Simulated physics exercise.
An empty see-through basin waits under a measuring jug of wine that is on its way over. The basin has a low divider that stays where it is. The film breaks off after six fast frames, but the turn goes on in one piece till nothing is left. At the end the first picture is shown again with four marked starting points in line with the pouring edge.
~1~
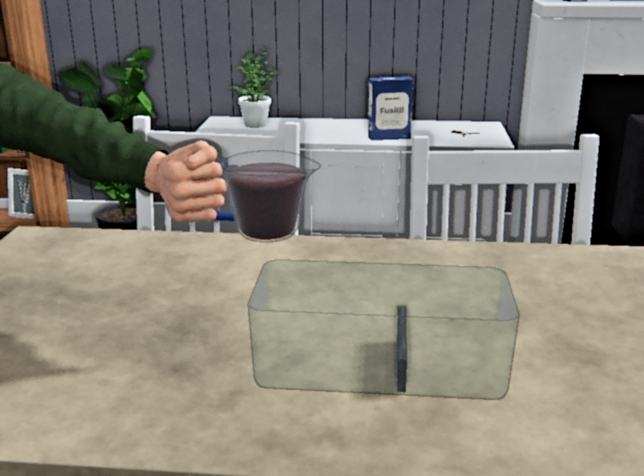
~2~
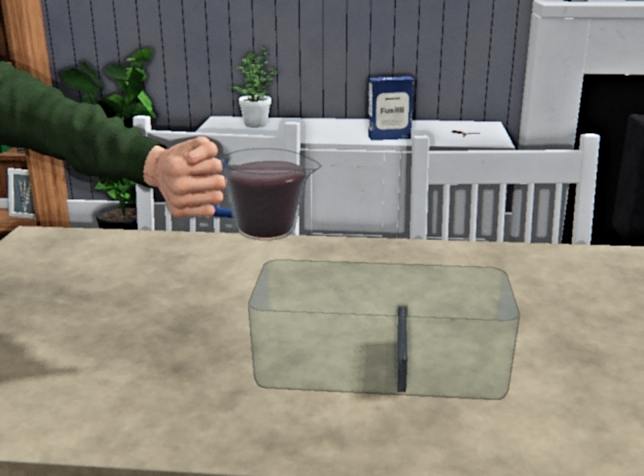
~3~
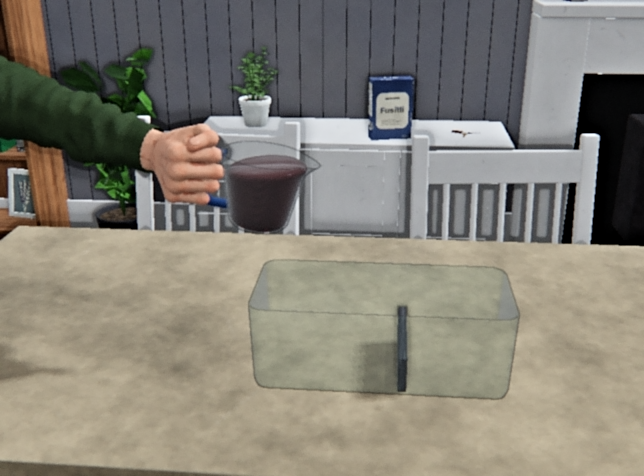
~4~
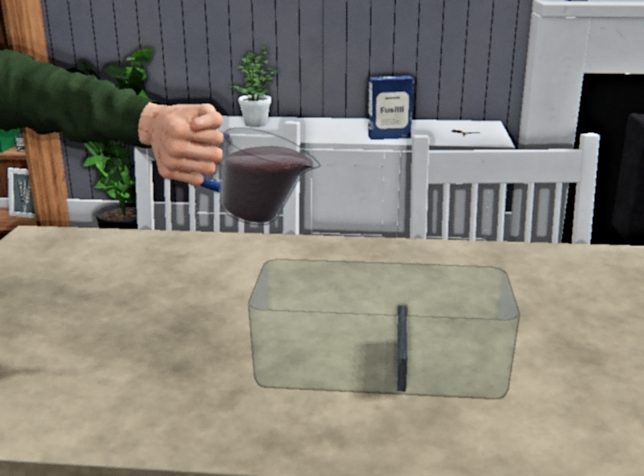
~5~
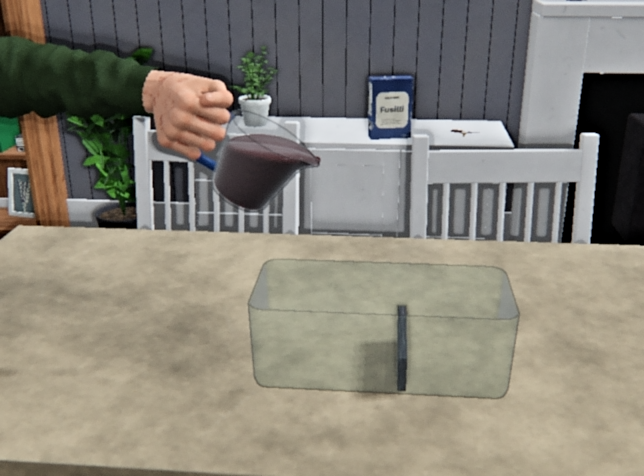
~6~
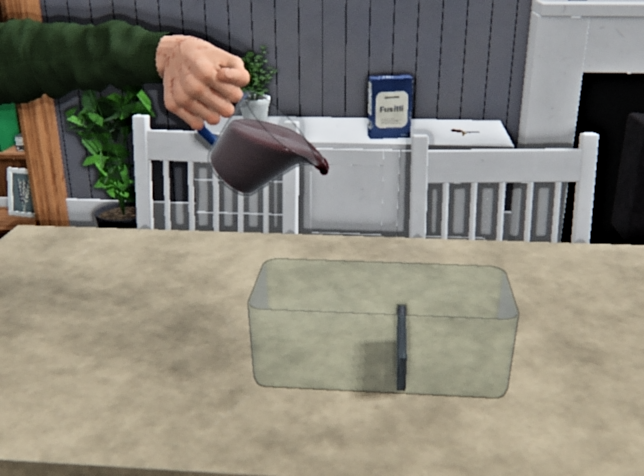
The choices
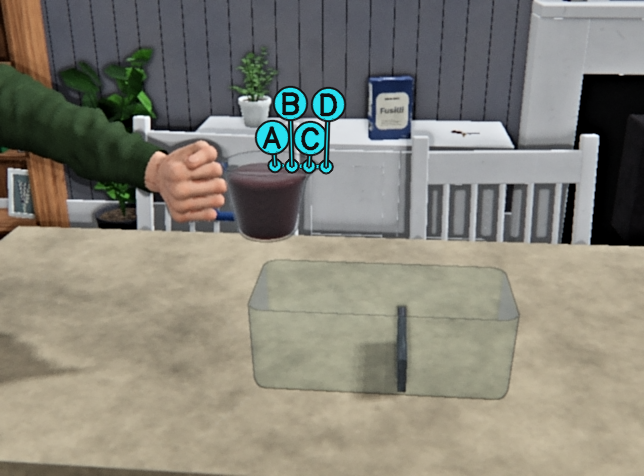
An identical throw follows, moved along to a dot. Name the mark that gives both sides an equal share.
The answer is dot C.
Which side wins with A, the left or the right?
The left one.
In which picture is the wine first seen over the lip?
Picture 5.
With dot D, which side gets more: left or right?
The right one.
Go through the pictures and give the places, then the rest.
Upright, lip at (320, 166); basin from (254, 383) to (508, 396); top of the wall at (403, 331); nothing has left yet, in the first picture.
Tipped about 2°, lip at (320, 166); nothing has left yet, in the second picture.
Tipped about 8°, lip at (320, 166); nothing has left yet, in the third picture.
Tipped about 18°, lip at (319, 165); nothing has left yet, in the fourth picture.
Tipped about 30°, lip at (318, 165); wine is over the lip, down to (318, 165), in the fifth picture.
Tipped about 44°, lip at (317, 164); wine is over the lip, down to (325, 171), in the sixth picture.
On the marked copy, A at (274, 165); B at (291, 165); C at (309, 166); D at (326, 166).
With A, about 85 % ends left of the wall and 5 % right of it; 10 % is lost outside.
With B, about 85 % ends left of the wall and 7 % right of it; 8 % is lost outside.
With C, about 57 % ends left of the wall and 40 % right of it; 4 % is lost outside.
With D, about 28 % ends left of the wall and 64 % right of it; 8 % is lost outside.
